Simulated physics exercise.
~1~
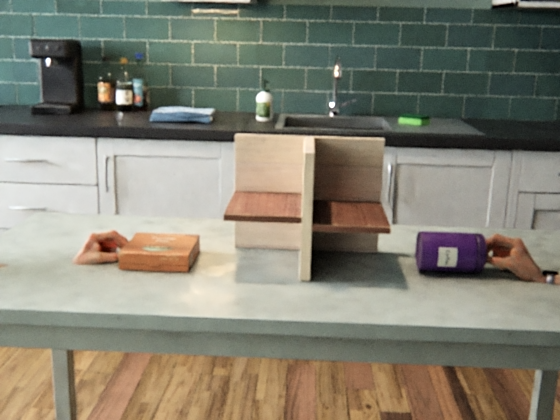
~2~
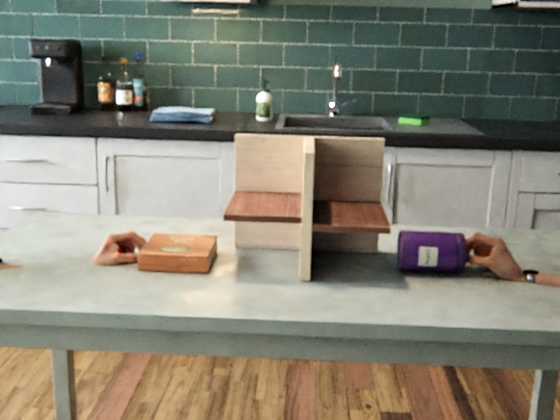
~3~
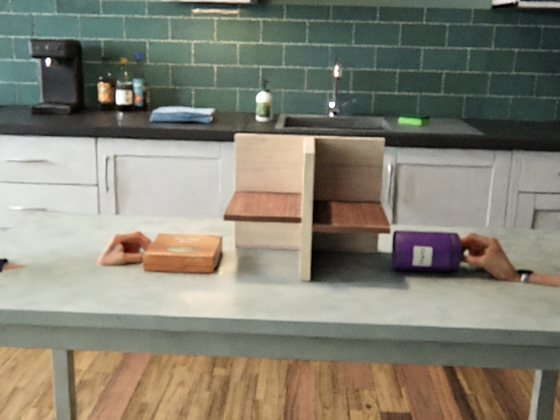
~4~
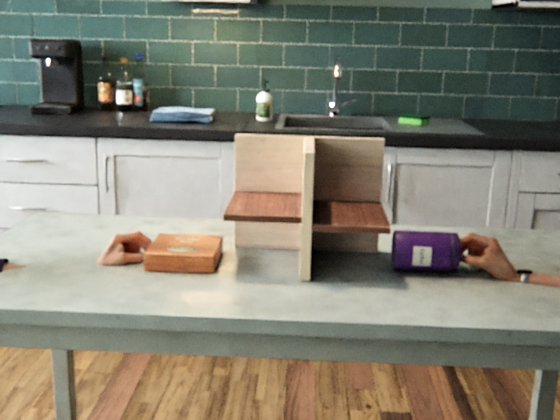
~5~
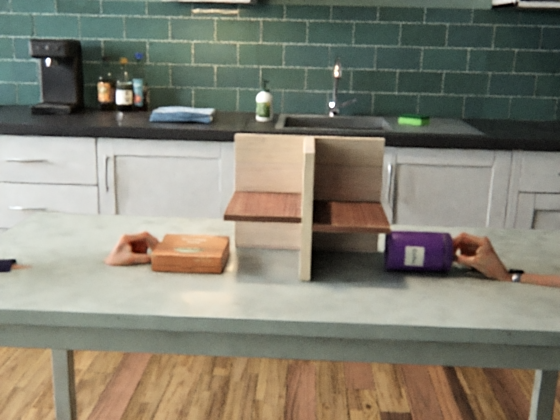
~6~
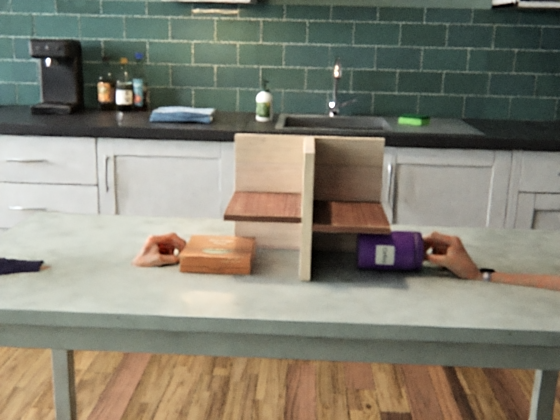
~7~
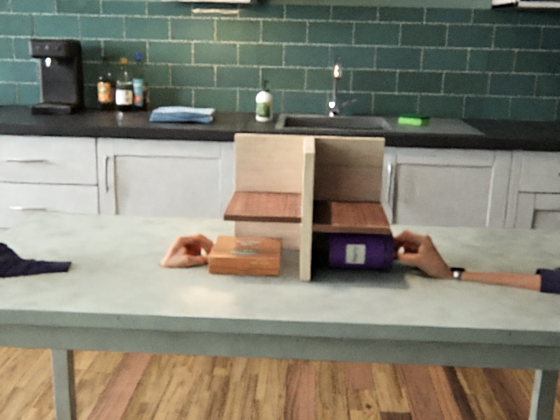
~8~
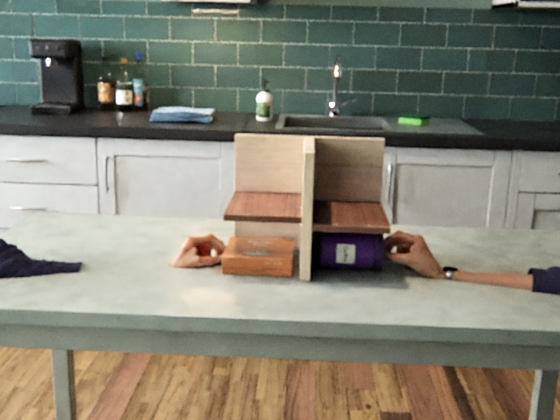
On a kitchen table, two hands push an orange packet and purple jar beneath low shelves.
